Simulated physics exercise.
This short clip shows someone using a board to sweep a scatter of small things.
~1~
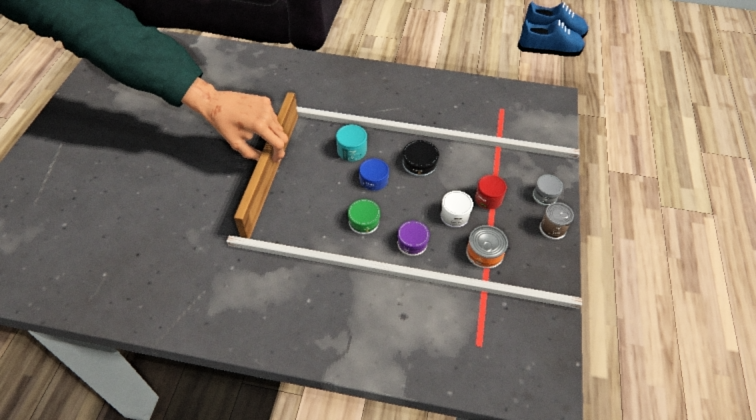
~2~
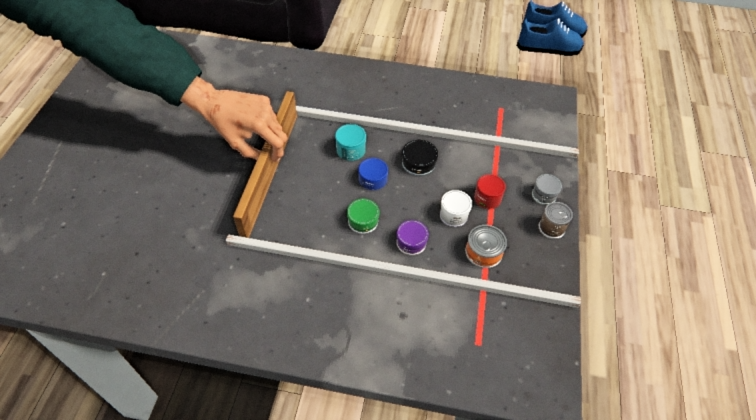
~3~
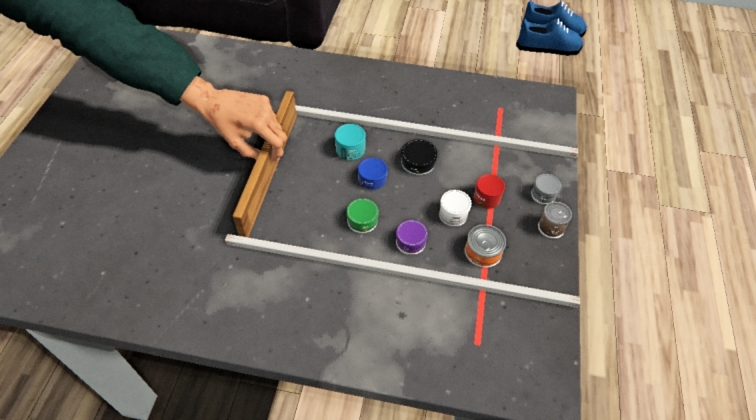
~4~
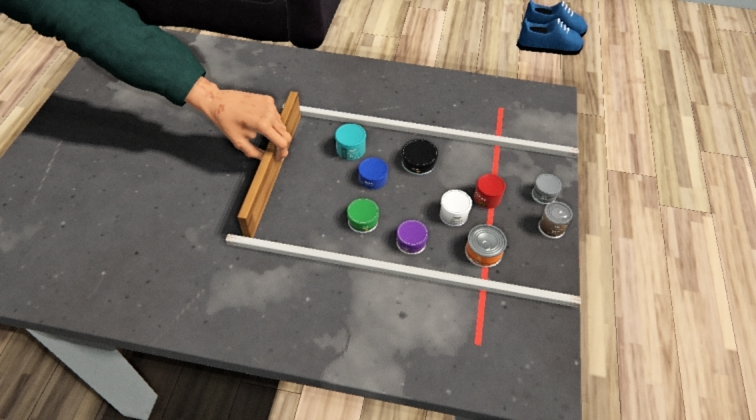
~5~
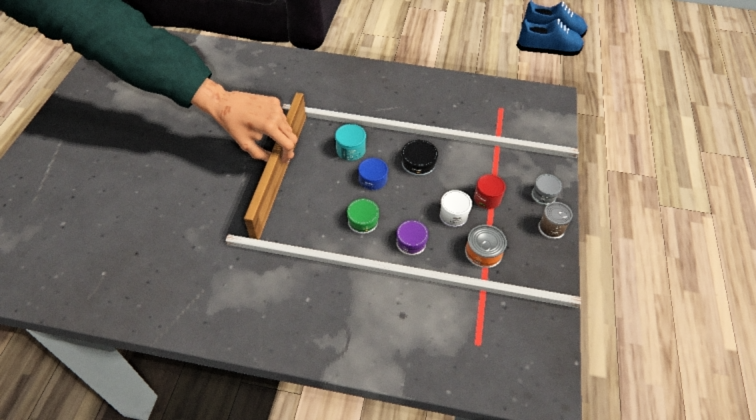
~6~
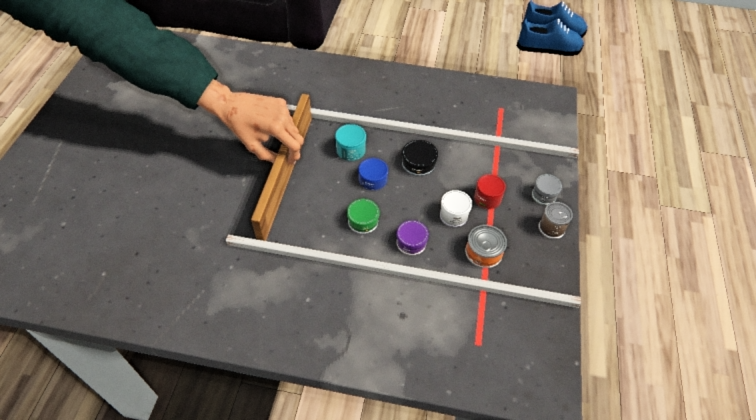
On a dark grey tabletop between two white strips, a hand in a green sleeve holds a wooden board still, then slides it slightly right toward scattered colourful tubs and tins, which stay in place around a red line.
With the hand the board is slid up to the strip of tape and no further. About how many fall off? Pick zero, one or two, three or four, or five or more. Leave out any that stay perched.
Zero fall off.
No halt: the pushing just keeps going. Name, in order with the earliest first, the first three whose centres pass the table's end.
Order, earliest first: Grey tin, black tin, orange tin.
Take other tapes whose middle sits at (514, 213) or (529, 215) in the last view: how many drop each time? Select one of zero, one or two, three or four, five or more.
One or two; one or two.
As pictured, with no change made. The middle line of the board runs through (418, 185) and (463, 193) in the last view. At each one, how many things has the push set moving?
At the first spot the count is 5, and at the second it is 8.
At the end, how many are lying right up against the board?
Count: 5.
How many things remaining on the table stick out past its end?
I'd say 0 of them.
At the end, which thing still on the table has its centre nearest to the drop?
That's the grey tin.
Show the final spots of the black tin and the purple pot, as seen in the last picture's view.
In the last picture the black tin sits at (544, 178) while the purple pot sits at (502, 266).
A little later, none off yet; brown pot at rest near (555, 221); grey tin at rest near (546, 190); orange tin at rest near (486, 246).
Next, none off yet; brown pot at rest near (555, 221); grey tin at rest near (546, 190); orange tin moving near (494, 250).
When it is over, the number that fall off is zero.
